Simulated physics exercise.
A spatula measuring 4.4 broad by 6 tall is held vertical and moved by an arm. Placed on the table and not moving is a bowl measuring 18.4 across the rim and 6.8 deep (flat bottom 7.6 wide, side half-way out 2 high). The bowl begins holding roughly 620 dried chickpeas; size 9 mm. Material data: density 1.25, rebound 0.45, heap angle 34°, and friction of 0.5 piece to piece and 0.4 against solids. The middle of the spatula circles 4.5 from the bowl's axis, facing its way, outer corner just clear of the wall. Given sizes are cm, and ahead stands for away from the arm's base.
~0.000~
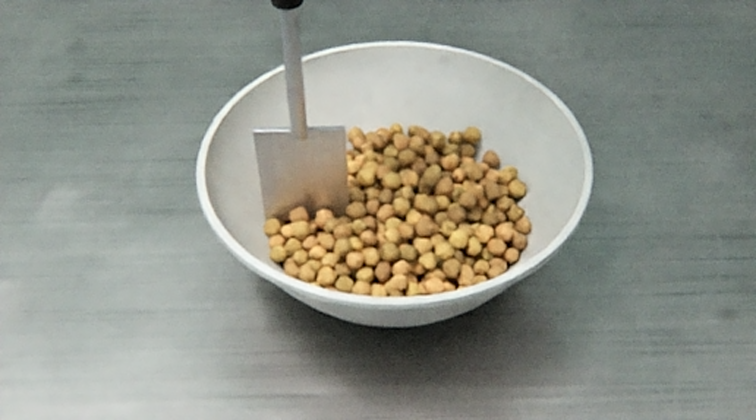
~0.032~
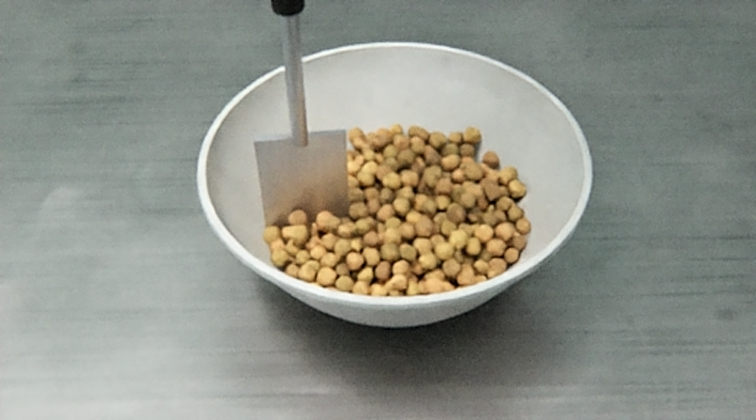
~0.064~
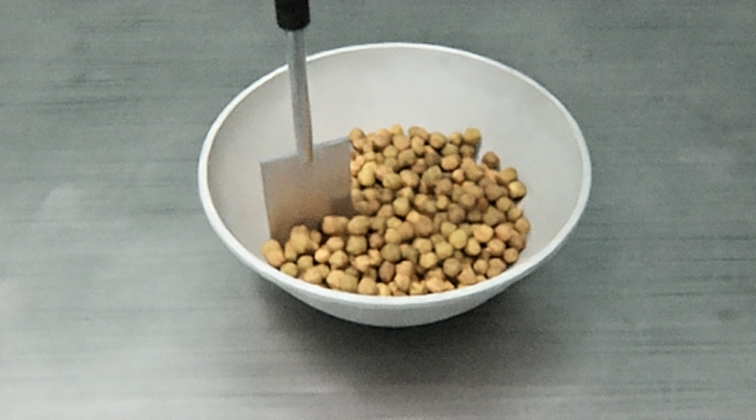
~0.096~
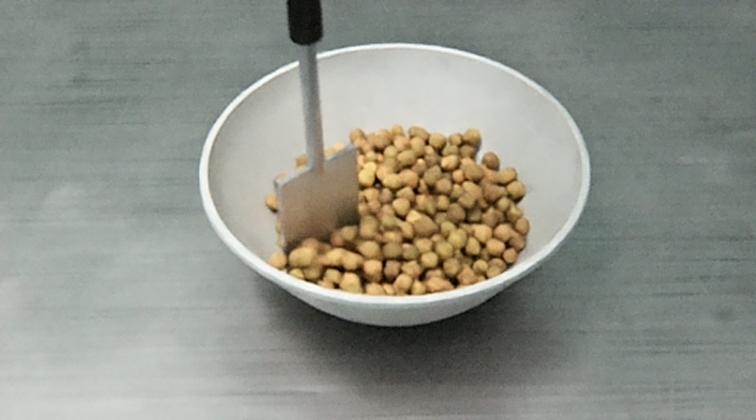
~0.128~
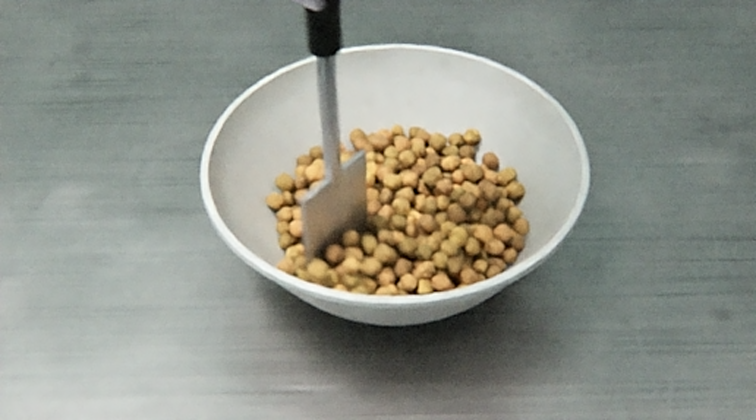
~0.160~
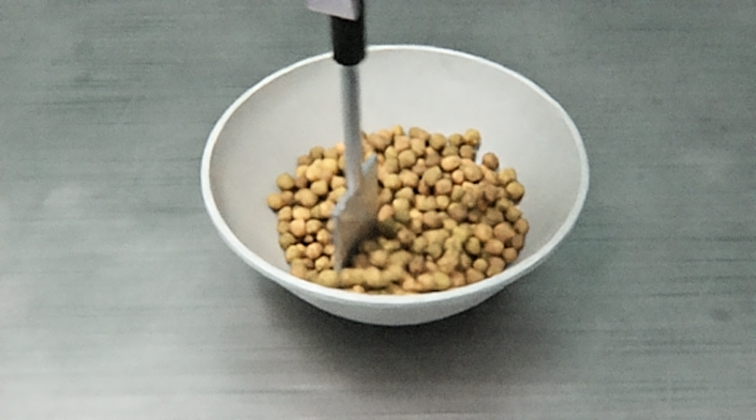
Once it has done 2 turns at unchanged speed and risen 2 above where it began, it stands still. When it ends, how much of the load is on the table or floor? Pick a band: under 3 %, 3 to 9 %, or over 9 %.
Band: Under 3 %.
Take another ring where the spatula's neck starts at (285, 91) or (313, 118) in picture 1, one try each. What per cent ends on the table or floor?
Close to 0 and 0 in a hundred.
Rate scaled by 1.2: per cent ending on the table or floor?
I'd put it near 0 %.
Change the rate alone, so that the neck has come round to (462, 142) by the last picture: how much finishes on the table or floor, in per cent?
Roughly 15 percent of it.
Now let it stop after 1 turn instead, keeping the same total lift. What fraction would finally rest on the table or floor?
Close to 0 in a hundred.
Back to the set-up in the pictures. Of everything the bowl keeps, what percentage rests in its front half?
About 50 %.
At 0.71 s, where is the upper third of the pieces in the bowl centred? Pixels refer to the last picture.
About (327, 178) in the last picture.
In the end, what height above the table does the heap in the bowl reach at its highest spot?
Some 5.5 cm.
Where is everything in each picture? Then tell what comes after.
The first frame shows spatula neck at (297, 103), 0° round; upper third of the load around (402, 202), from x 275 to 525, top at y 130; 619 in the bowl.
The second frame shows spatula neck at (298, 110), 6° round; upper third of the load around (401, 203), from x 275 to 525, top at y 130.
The third frame shows spatula neck at (303, 124), 21° round; upper third of the load around (399, 204), from x 270 to 525, top at y 130.
The fourth frame shows spatula neck at (314, 138), 36° round; upper third of the load around (401, 205), from x 275 to 520, top at y 130.
The fifth frame shows spatula neck at (332, 150), 51° round; upper third of the load around (402, 210), from x 275 to 520, top at y 130.
The sixth frame shows spatula neck at (354, 158), 66° round; upper third of the load around (408, 215), from x 275 to 520, top at y 130; 619 in the bowl.
After 0.71 s, 324° round, highest piece 7 above the table; 618 in the bowl, 1 on the table or floor.
After 1.26 s, 222° round, highest piece 6 above the table; 618 in the bowl, 1 on the table or floor.
After 1.74 s, 0° round, highest piece 5 above the table; 618 in the bowl, 1 on the table or floor.
After 2.44 s, 0° round, highest piece 5 above the table; 618 in the bowl, 1 on the table or floor.
At rest, 618 in the bowl, 1 on the table or floor. That is 0 % on the table or floor.
